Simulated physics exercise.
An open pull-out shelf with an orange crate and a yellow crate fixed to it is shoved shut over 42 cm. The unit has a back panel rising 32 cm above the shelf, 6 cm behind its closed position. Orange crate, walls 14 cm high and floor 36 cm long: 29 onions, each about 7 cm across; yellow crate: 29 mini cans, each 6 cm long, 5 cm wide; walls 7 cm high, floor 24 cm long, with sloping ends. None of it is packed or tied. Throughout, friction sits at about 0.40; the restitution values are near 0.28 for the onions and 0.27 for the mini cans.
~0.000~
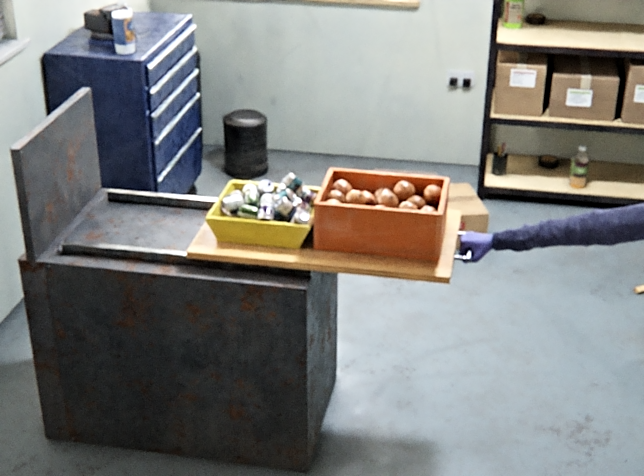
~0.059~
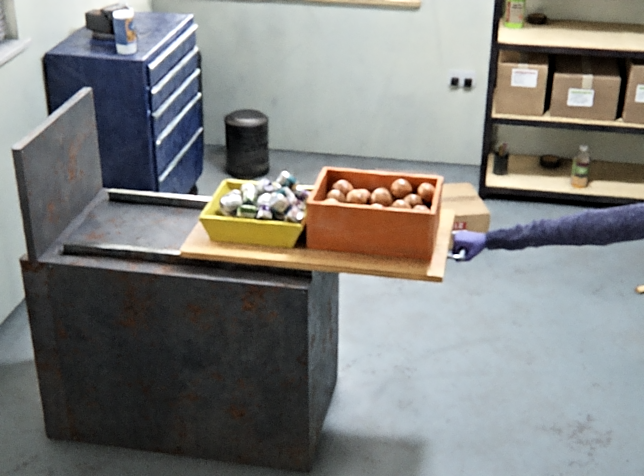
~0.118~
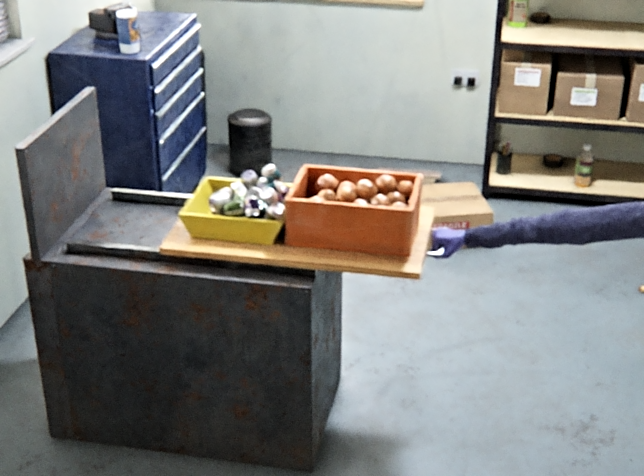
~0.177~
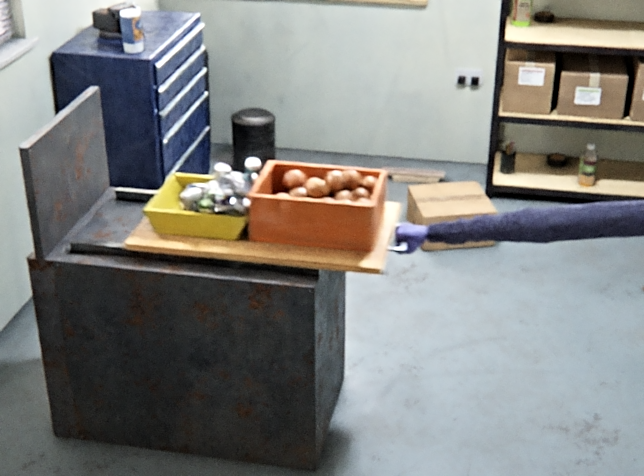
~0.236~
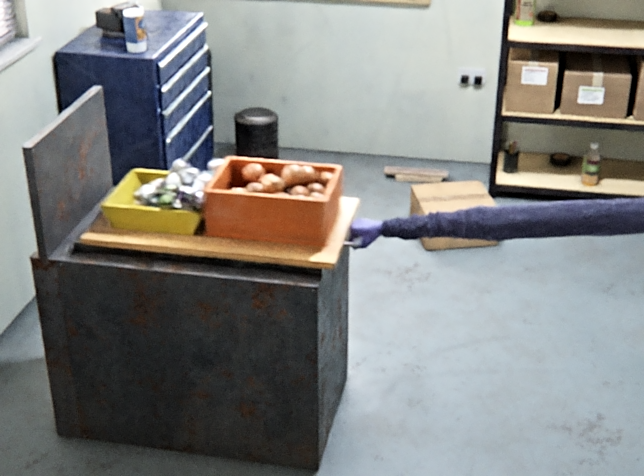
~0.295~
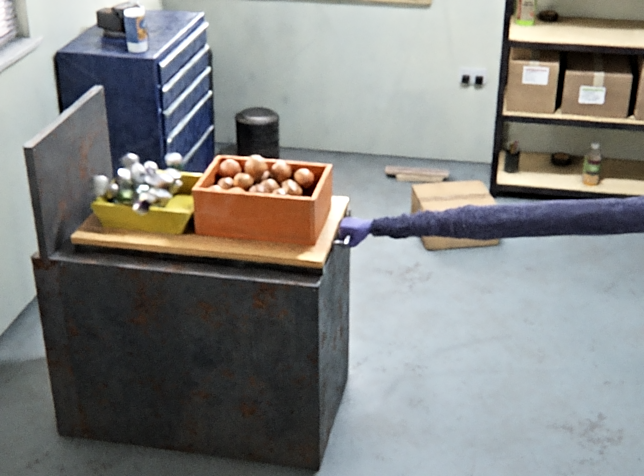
A gloved hand pushed a wooden board carrying a yellow crate of small cans and an orange crate of round brown things leftward across a dark metal unit, close to its upright back panel.
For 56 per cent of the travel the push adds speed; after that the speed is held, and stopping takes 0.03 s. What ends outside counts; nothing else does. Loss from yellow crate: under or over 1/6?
Over.
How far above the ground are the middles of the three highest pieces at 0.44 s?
Roughly 106 centimetres.
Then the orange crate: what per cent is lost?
I'd put the orange crate at some 5 per cent.
After 0.44 s, the orange crate is down by 1 of 29 and the yellow crate is down by 9 of 29.
After 0.66 s, the orange crate is down by 1 of 29 and the yellow crate is down by 13 of 29.
Final count (at 1.09 s), the orange crate is down by 1 of 29 and the yellow crate is down by 13 of 29. Asked share, 13 of 29, 45 per cent.
